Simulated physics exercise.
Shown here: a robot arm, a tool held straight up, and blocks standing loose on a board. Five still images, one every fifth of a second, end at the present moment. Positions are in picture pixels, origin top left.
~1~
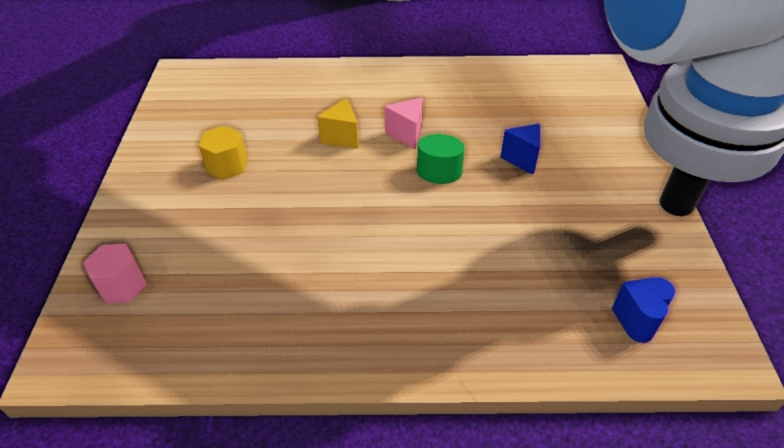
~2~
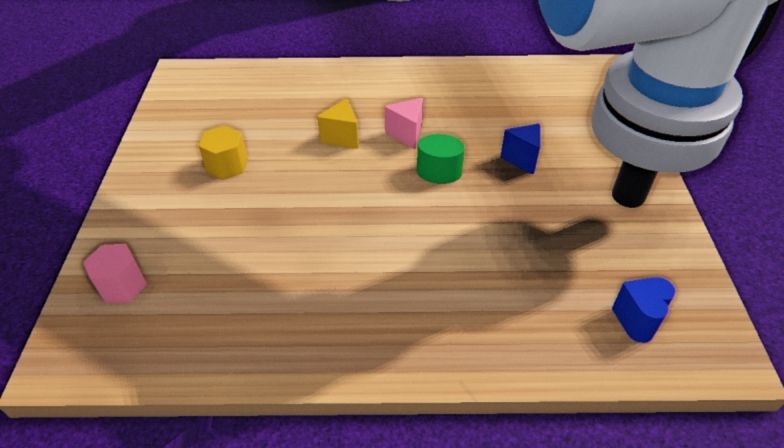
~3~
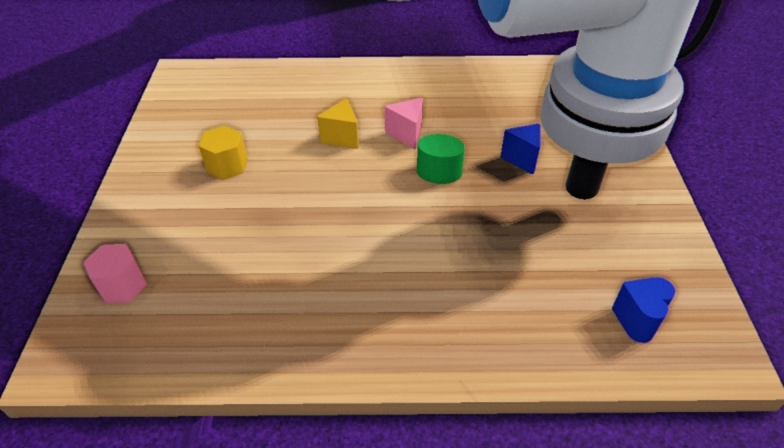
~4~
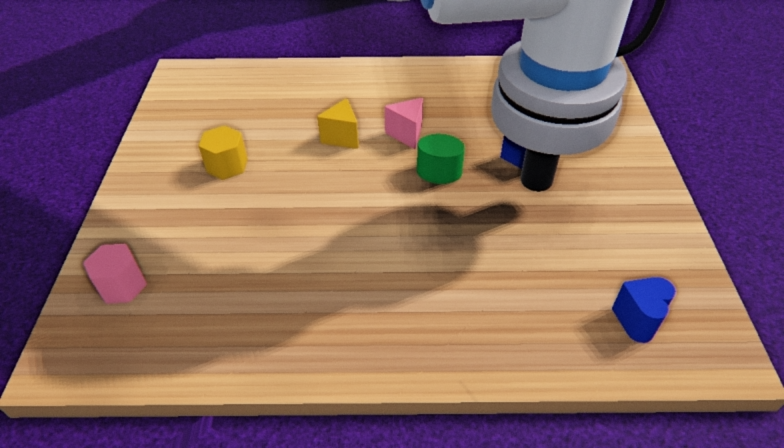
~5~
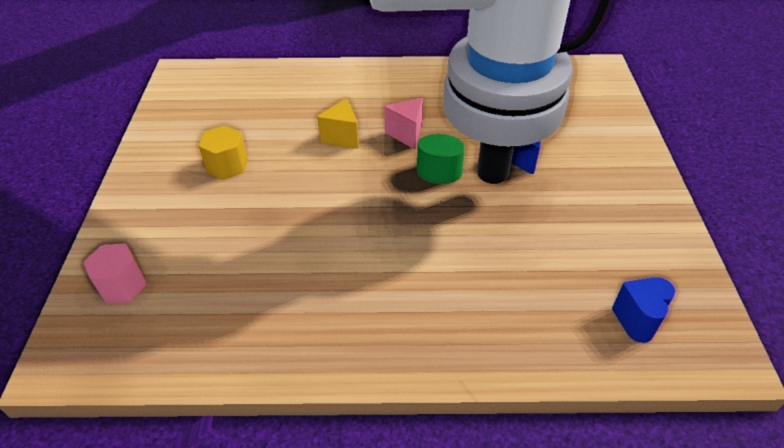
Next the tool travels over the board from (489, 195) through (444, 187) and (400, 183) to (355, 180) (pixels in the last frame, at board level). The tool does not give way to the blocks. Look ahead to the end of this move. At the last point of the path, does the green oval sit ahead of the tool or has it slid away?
It slips away.
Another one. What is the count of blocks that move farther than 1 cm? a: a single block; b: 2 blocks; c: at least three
I'll go with a - a single block.
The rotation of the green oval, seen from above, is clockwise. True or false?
Verdict: True.
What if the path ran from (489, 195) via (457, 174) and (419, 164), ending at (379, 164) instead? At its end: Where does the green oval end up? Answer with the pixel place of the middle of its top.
I'd say the green oval ends with its top centre at (344, 129).
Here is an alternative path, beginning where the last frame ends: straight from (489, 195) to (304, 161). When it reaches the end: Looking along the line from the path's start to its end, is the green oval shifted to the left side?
It seems not.
The first path, step by step. One third of the way, tool (445, 167); green oval (426, 138), turned 15° clockwise.
Two thirds of the way, tool (399, 163); green oval (402, 131), turned 75° clockwise.
At the end, tool (354, 160); yellow three-sided block not moved; green oval (402, 131), turned 75° clockwise.
